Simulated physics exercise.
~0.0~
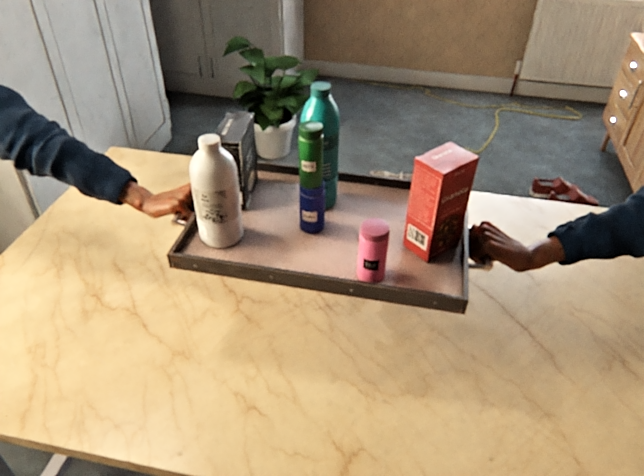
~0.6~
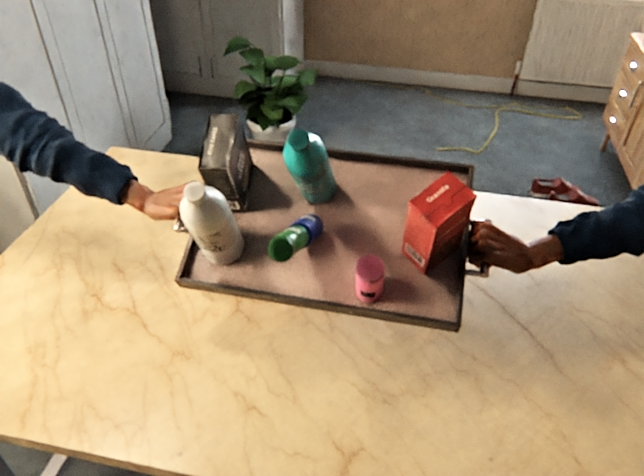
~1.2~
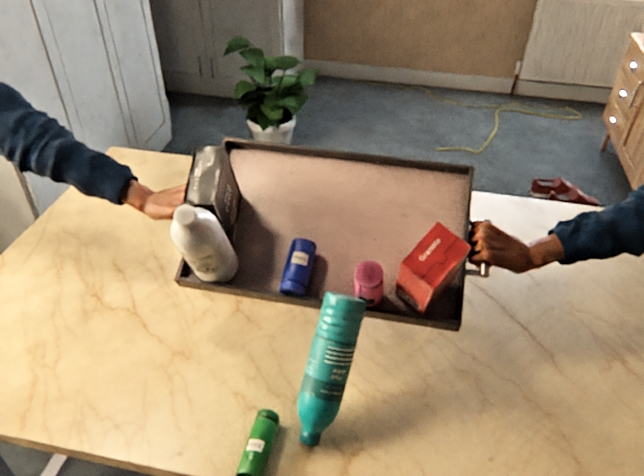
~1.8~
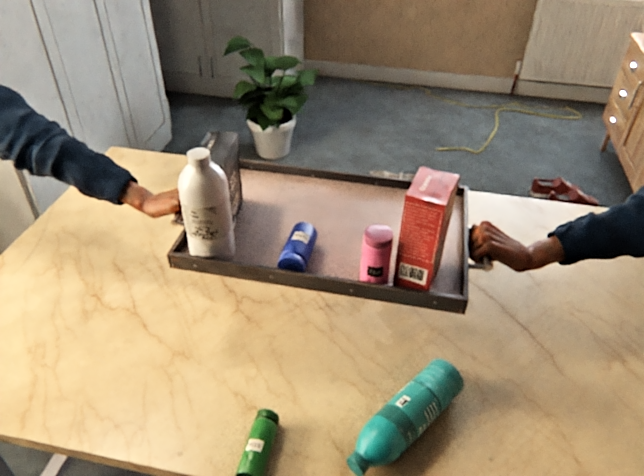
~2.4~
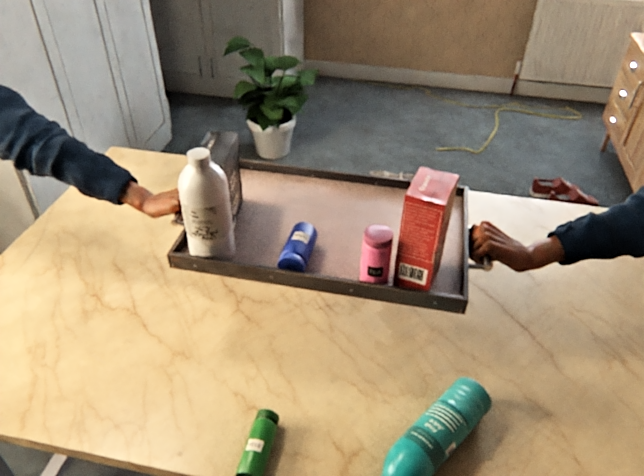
Two hands in dark blue sleeves hold a rimmed tray over a marble-patterned table, seen from above and in front, with a potted plant on the floor behind. On it stand a white bottle and a dark packet at left, a turquoise bottle and stacked green and blue shakers mid-tray, and a pink shaker and red carton toward the right. The near edge dips, and the green and blue shakers topple as the bottles lean. The green shaker and turquoise bottle drop onto the table. The tray levels, its blue shaker lying down, while the turquoise bottle rolls nearer.
